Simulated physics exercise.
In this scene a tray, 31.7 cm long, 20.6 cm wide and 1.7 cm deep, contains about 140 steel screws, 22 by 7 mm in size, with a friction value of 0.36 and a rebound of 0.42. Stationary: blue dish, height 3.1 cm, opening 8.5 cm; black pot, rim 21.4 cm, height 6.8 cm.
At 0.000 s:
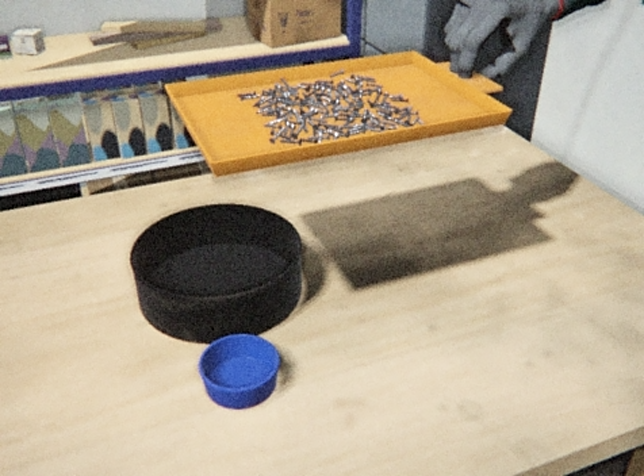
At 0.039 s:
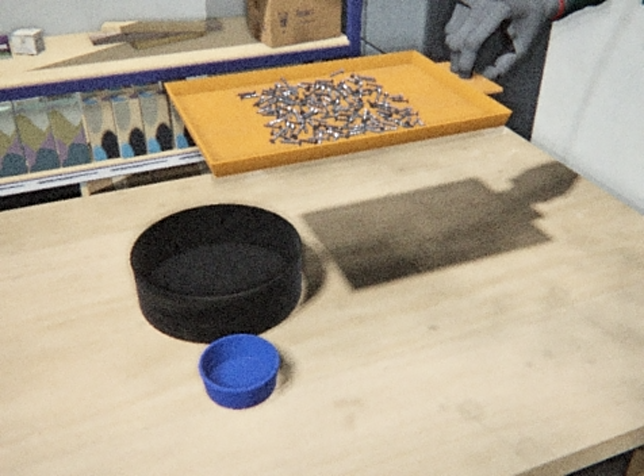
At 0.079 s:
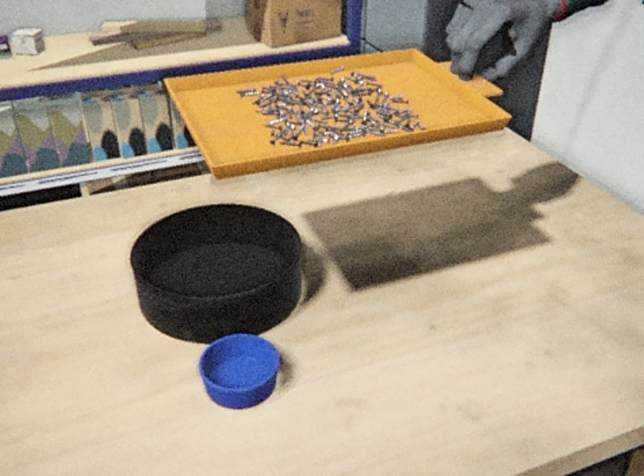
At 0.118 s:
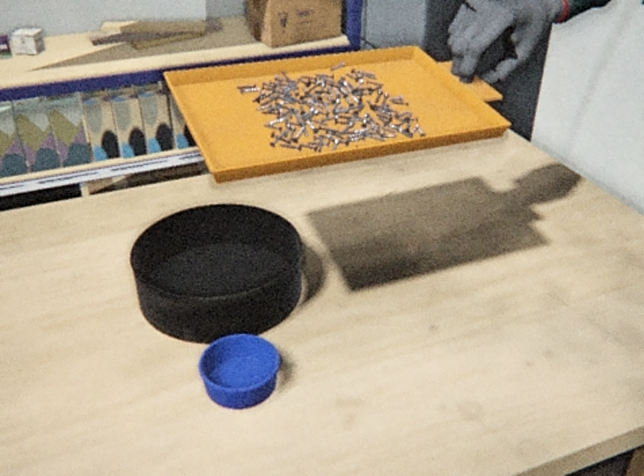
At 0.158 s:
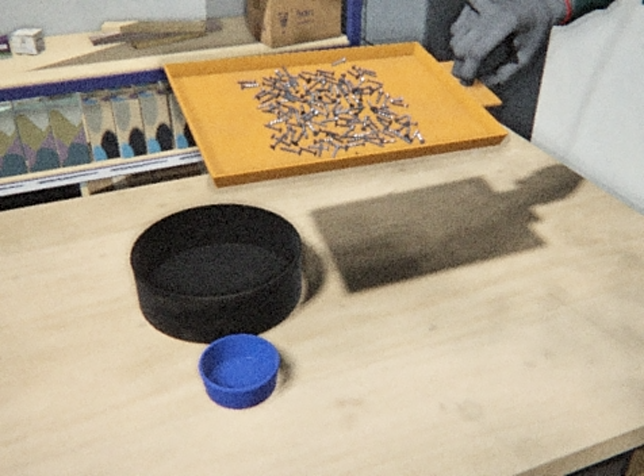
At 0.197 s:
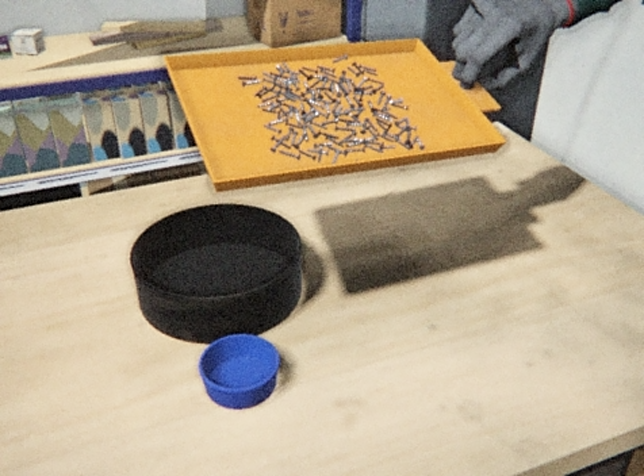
On a wooden workbench, a gloved hand held an orange tray of small metal screws by its right end and gradually tilted its front edge downward, behind a black pot and a blue dish.
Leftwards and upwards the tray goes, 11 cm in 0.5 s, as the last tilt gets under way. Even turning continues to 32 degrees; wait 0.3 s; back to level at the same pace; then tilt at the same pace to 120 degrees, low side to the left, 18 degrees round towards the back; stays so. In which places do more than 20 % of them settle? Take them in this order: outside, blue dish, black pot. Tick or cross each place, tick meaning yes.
Outside: Tick; blue dish: Cross; black pot: Tick.
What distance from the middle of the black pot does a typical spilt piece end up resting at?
That comes to some 18 cm from the centre.
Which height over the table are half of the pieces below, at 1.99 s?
Roughly 2 cm.
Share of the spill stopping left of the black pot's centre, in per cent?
Around 100 percent of the spill.
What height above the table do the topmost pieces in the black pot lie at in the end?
About 1.5 cm.
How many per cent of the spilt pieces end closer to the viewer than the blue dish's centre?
Share of spill: Approx. 10 %.
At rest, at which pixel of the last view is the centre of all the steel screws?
Resting centre: Approx. (153, 329) px.
Then, at 0.89 s, tilt 19 degrees; tray 100 %; middle of all pieces on or above the table near (381, 156).
After 1.46 s, tilt 30 degrees; tray 100 %; middle of all pieces on or above the table near (302, 97).
Then, at 1.99 s, tilt 88 degrees; black pot 30 %, tray 5 %, outside 55 %, in the air 5 %; middle of all pieces on or above the table near (151, 315).
After 2.49 s, tilt 120 degrees; black pot 35 %, blue dish 5 %, outside 60 %; middle of all pieces on or above the table near (151, 326).
At rest (3.2 s), black pot 35 %, tray 0 %, blue dish 5 %, outside 60 %.
